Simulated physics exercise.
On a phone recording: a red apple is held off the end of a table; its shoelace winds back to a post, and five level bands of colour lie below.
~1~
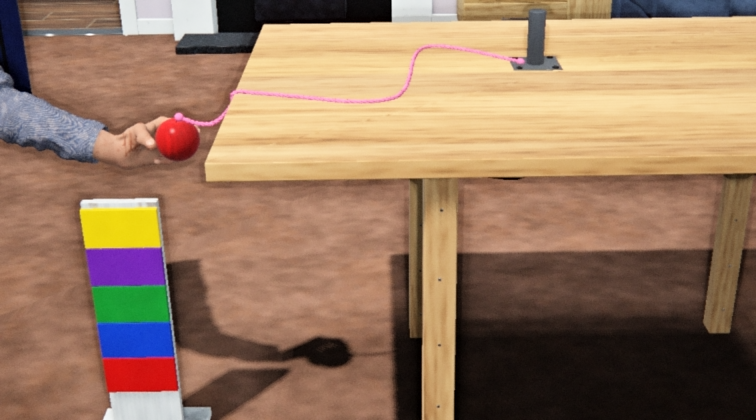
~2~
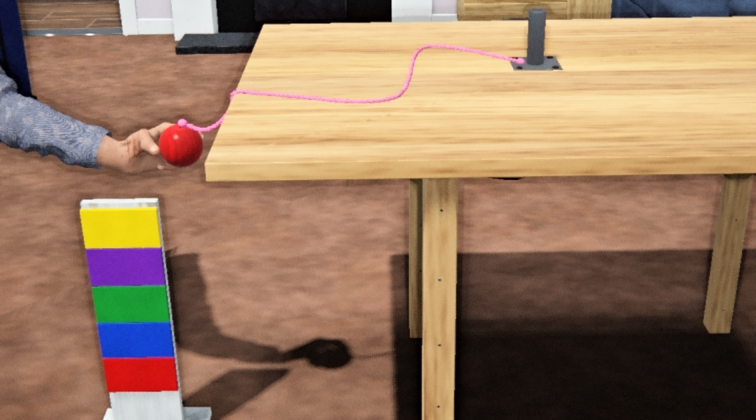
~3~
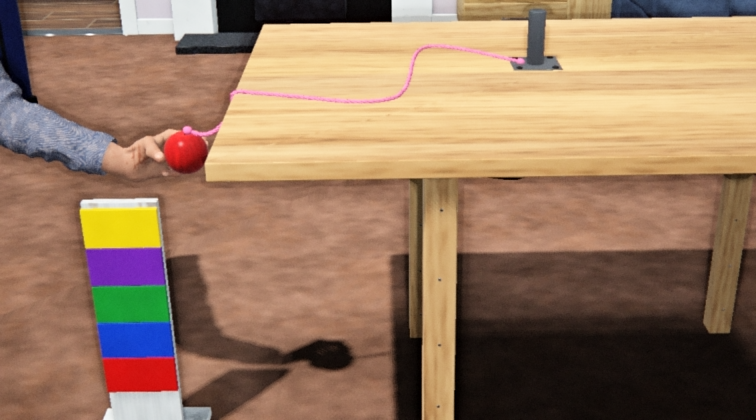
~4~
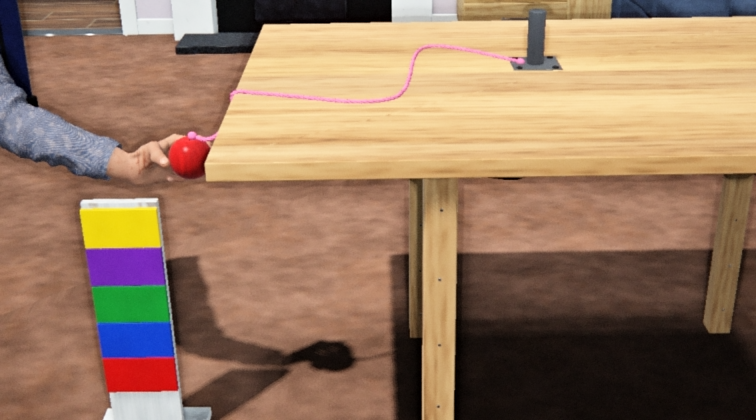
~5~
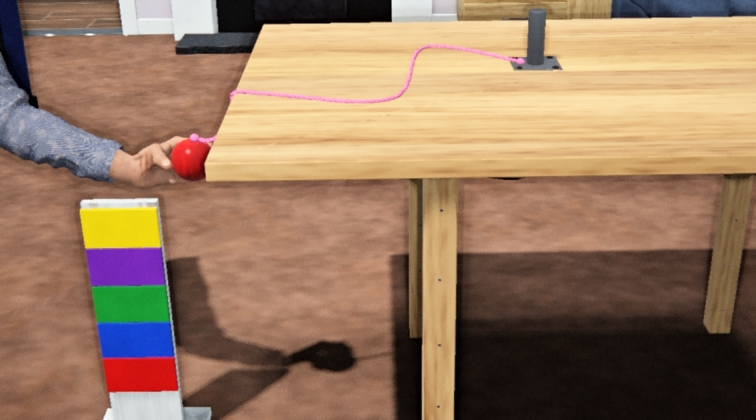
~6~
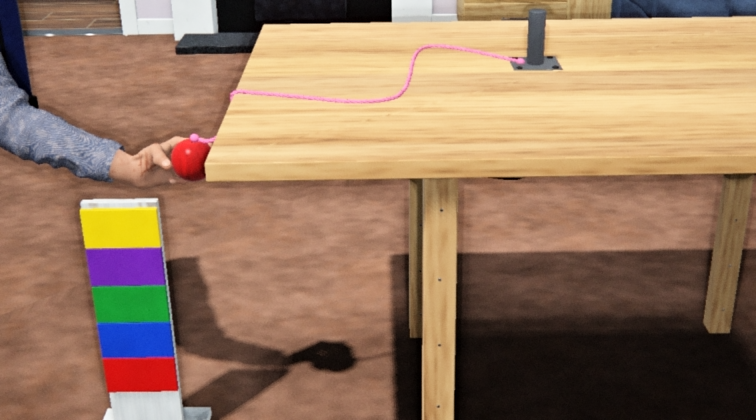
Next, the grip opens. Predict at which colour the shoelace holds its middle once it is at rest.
At blue, I would say.
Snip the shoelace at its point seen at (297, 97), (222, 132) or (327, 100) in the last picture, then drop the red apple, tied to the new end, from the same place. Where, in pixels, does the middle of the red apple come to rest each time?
Case by case: Close to (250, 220), (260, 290) and (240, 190).
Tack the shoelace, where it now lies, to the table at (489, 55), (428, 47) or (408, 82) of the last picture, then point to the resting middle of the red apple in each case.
Estimated pixels in sequence: (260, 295), (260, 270) and (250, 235).
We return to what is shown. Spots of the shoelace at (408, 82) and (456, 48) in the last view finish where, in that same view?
(275, 70), then (437, 65).
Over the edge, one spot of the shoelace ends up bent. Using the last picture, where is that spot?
It's the bit near (402, 92).
Soon after, apple near (261, 277); level with green.
After that, apple near (251, 305); level with blue.
In the end, apple near (267, 310); level with blue. Its middle rests at the blue band.
